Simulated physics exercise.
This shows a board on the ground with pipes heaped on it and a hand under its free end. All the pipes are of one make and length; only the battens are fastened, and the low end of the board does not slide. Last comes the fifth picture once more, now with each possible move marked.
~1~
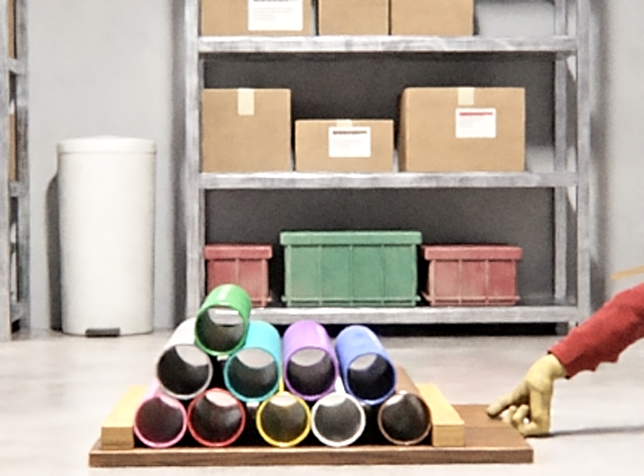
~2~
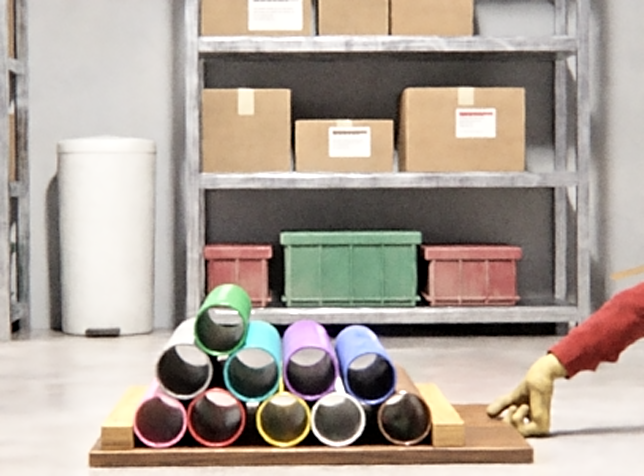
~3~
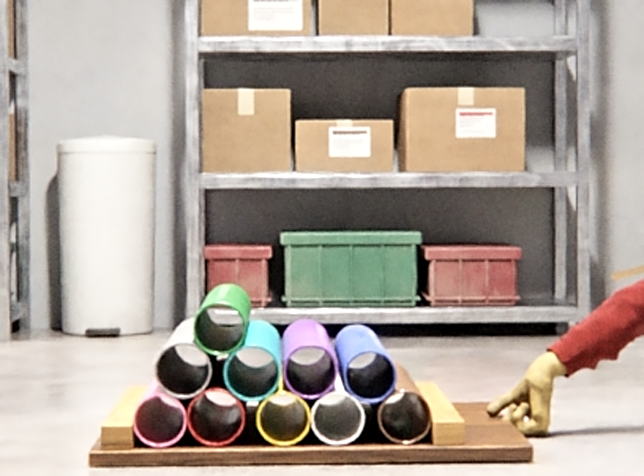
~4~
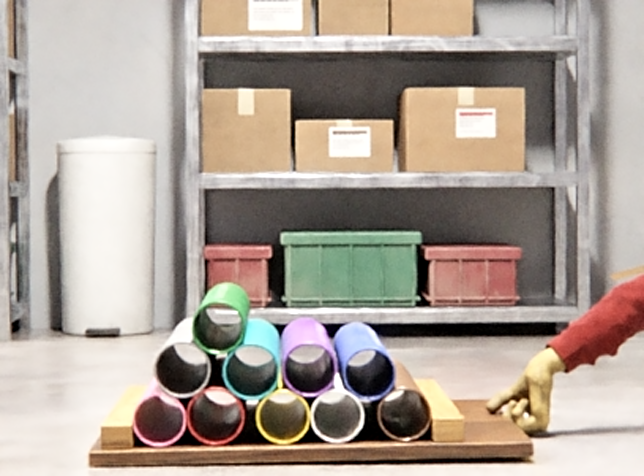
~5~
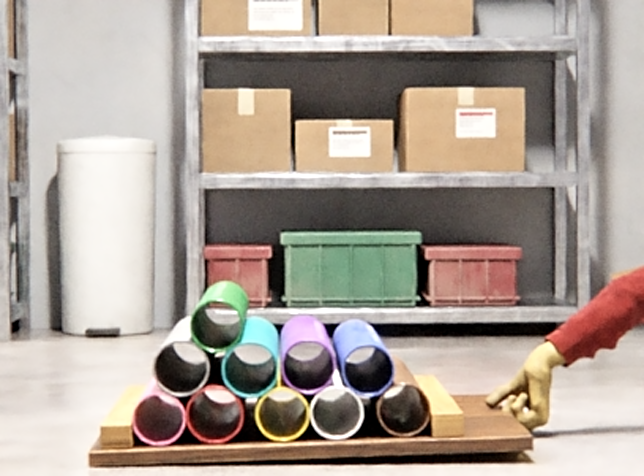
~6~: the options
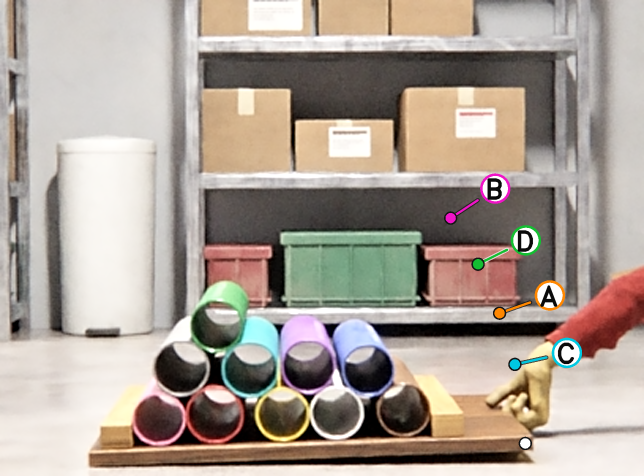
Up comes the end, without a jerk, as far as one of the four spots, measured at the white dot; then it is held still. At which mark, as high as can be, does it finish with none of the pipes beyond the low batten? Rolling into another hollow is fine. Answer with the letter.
No higher than C.
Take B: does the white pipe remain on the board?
Yes.
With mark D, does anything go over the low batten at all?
Yes.
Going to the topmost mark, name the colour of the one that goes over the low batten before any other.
It is the grey one.
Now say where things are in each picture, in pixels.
The first frame shows pink pipe (160, 421); red pipe (216, 418); yellow pipe (284, 420).
The second frame shows yellow pipe (284, 420); white pipe (338, 419).
The third frame shows board (308, 420); brown pipe (405, 417); blue pipe (370, 377); turquoise pipe (253, 373).
The fourth frame shows board (308, 418); pink pipe (159, 420); red pipe (215, 417).
The fifth frame shows board (308, 415); pink pipe (159, 419); red pipe (214, 415).
On the marked copy, A at (499, 314); B at (451, 218); C at (515, 364); D at (478, 264); the white dot at (526, 444).
Following C. Soon after the start, board at 11°.
Later, board at 12°.
In the end, board at 12°, none over the low batten.
As for the rest, A one over the low batten (grey); B five over the low batten; D three over the low batten (turquoise, grey, green).
